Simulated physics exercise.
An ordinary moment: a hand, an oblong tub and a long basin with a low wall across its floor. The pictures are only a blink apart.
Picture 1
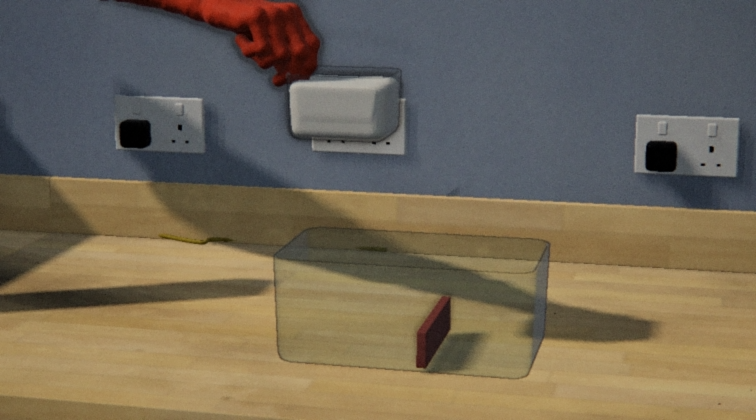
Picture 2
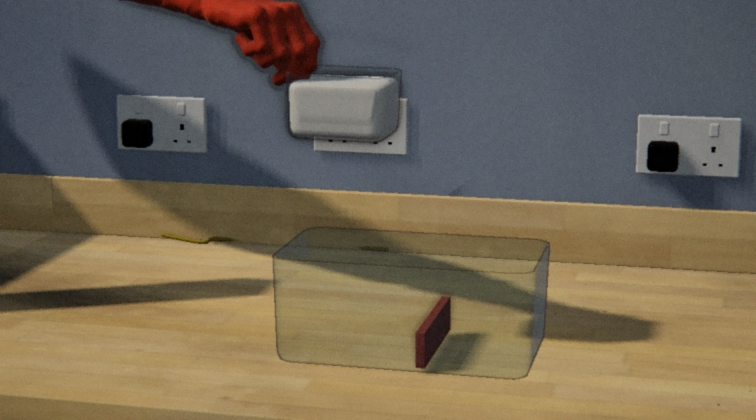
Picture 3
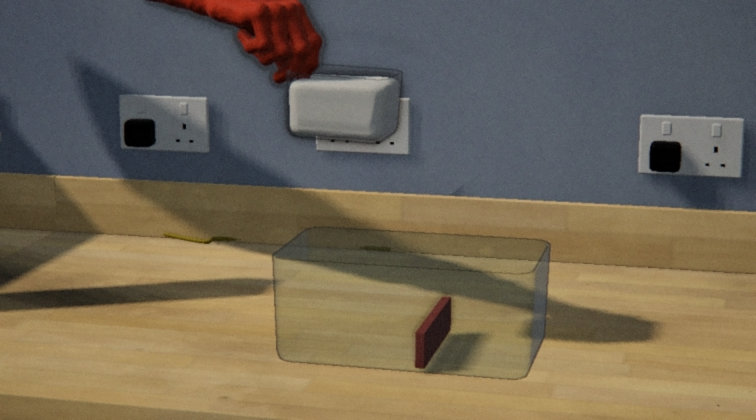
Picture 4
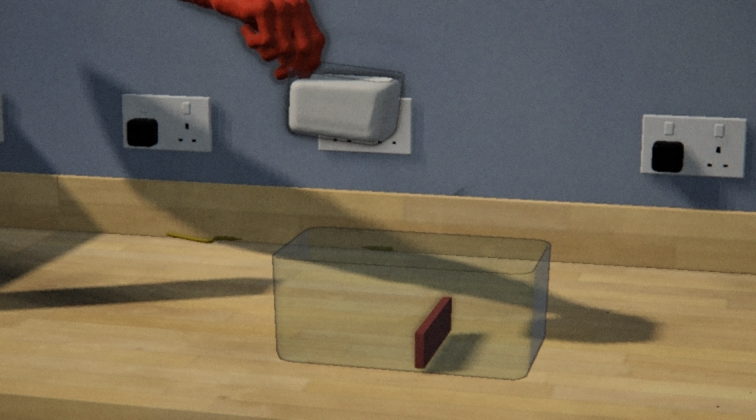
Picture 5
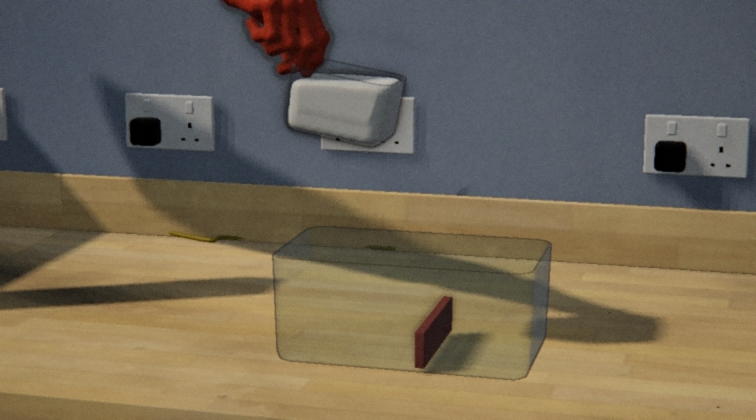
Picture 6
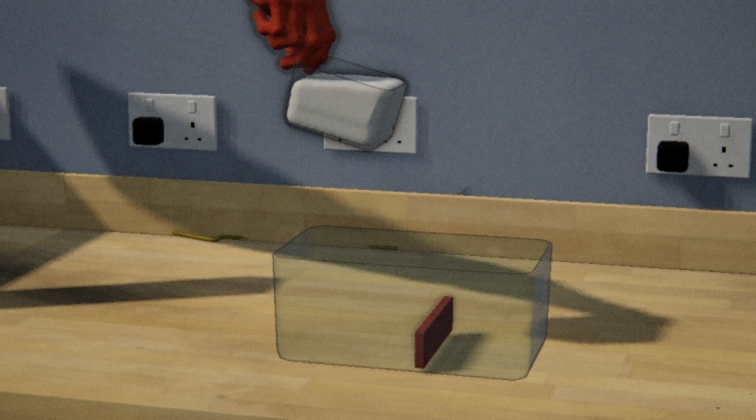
The video shows a red hand above a pale oblong tub over a clear basin with a low dark red wall inside; the hand shifts right as the tub gradually tilts, its right side dipping slightly.
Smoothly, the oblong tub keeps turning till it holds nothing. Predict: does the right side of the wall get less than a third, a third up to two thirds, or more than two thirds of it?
After it calms, what's right of the wall is a large share, beyond two thirds.
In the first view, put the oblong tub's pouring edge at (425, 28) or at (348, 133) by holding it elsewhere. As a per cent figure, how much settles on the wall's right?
Near 85 % and 5 %.
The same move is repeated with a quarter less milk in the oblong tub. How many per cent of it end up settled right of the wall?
The share comes to roughly 65 per cent.
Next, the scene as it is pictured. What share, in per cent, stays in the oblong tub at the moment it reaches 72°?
It still holds around 45 per cent there.
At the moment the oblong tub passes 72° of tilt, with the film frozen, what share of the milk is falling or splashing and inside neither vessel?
Near 35 parts in a hundred.
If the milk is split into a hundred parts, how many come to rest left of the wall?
Something like 25 per cent, roughly.
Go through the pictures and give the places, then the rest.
The first frame shows tilt 0°; pouring edge (394, 75); surface from (299, 80) to (394, 83); the long basin's rim runs from (290, 244) to (543, 258); the wall's top is at (434, 315).
The second frame shows tilt 1°; pouring edge (394, 76); surface from (299, 80) to (393, 83).
The third frame shows tilt 2°; pouring edge (395, 77); surface from (300, 78) to (394, 84).
The fourth frame shows tilt 5°; pouring edge (396, 80); surface from (301, 79) to (395, 84).
The fifth frame shows tilt 9°; pouring edge (398, 83); surface from (302, 78) to (398, 84).
The sixth frame shows tilt 15°; pouring edge (400, 88); surface from (303, 79) to (400, 84).
A moment on, the oblong tub is tipped part way and 47 per cent is still to pour, 1 is left of the wall and 14 right of it.
Next, the oblong tub is tipped right over and 7 per cent is still to pour, 9 is left of the wall and 73 right of it.
Then the oblong tub is tipped right over and 0 per cent is still to pour, 25 is left of the wall and 74 right of it.
Later the oblong tub is tipped right over and 0 per cent is still to pour, 25 is left of the wall and 74 right of it.
In the end 25 per cent lies left of the wall, 74 right of it and 1 outside.
